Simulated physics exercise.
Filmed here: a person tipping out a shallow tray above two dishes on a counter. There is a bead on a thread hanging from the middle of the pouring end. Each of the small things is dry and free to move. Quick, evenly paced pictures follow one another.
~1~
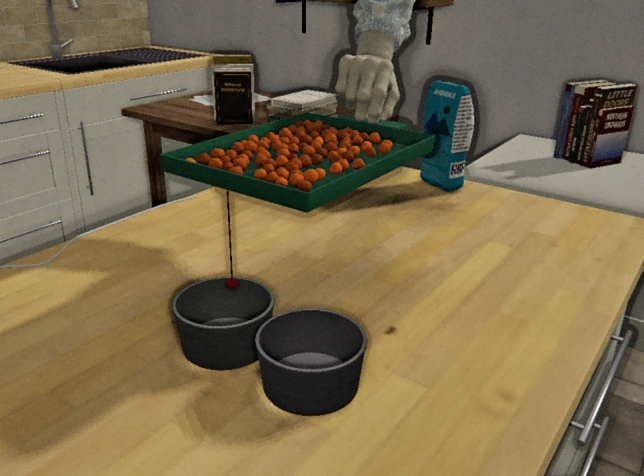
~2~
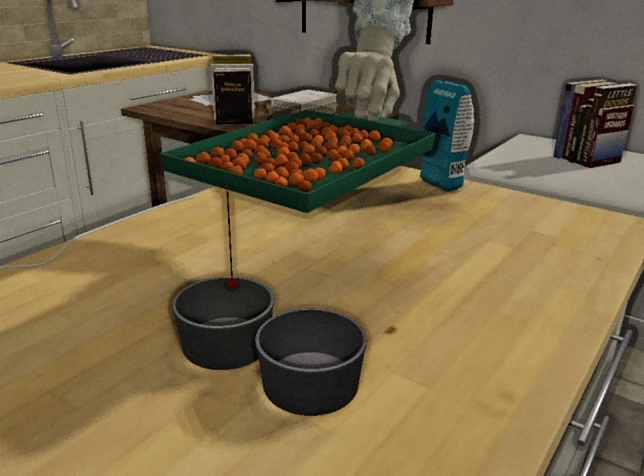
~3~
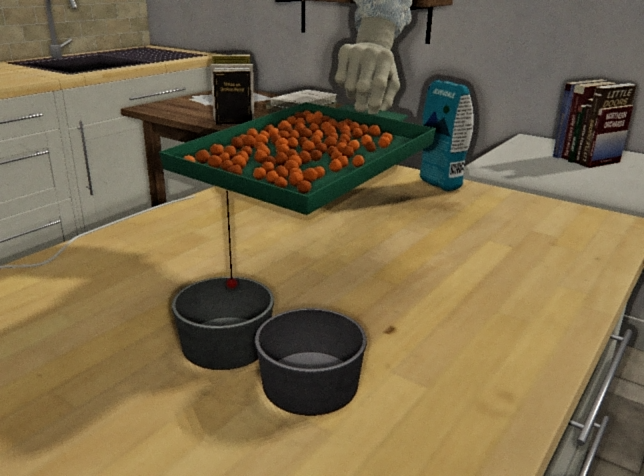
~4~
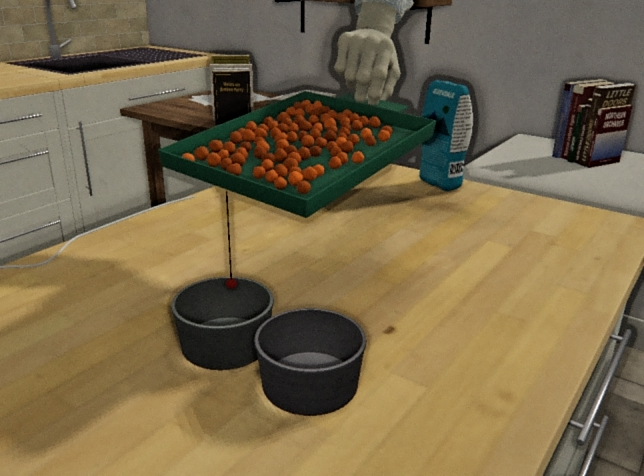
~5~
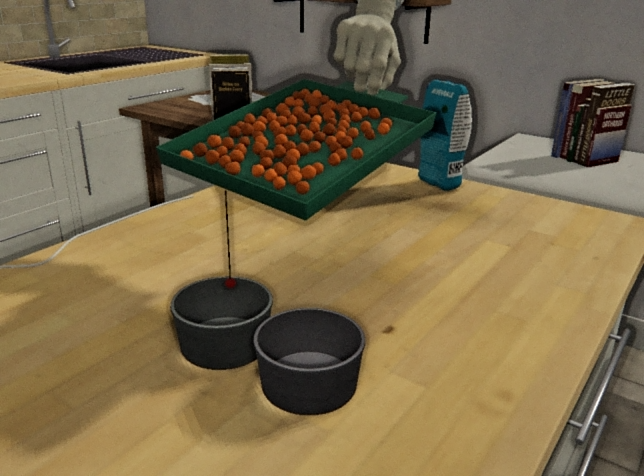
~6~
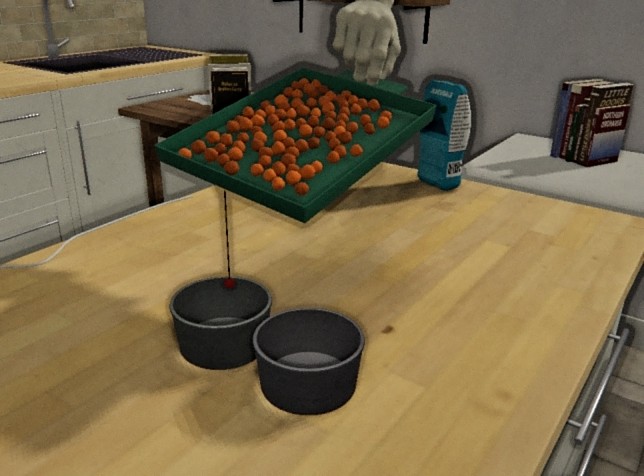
The video shows a gloved hand at the far side of a green tray of small orange balls, above two dark dishes on a wooden counter, gradually raising the back so the tray tilts slightly toward its near right corner.
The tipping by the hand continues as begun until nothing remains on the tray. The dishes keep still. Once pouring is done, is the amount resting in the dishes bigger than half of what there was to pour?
The dishes save the greater portion.
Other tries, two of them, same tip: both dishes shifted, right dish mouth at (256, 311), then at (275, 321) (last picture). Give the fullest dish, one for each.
One: The right-hand dish. Two: The right one.
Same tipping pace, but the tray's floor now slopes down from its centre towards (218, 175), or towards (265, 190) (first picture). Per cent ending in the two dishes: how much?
The first try yields 20 percent and the second 30 percent.
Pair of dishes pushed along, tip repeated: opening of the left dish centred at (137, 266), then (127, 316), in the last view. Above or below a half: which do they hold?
At place one not up to half; at place two not up to half.
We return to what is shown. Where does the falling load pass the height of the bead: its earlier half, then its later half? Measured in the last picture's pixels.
Around (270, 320) and then (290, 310).
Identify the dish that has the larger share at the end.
That would be the rightward one.
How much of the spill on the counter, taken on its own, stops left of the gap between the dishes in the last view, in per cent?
Estimate: About 70 percent.
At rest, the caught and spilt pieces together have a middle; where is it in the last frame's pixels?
I'd mark it at roughly (293, 372).
Soon, tray tipped steeply; nearly all on the tray; a stray few in the right dish.
A while on, tray tipped right over; nearly all on the tray; a stray few in the right dish.
Towards the end, tray tipped past a quarter turn; about two thirds in the right dish; a small part in the left dish; about a quarter outside both; a stray few in the air.
Finally, tray tipped past a quarter turn; about two thirds in the right dish; a small part in the left dish; about a quarter outside both; a stray few in the air.
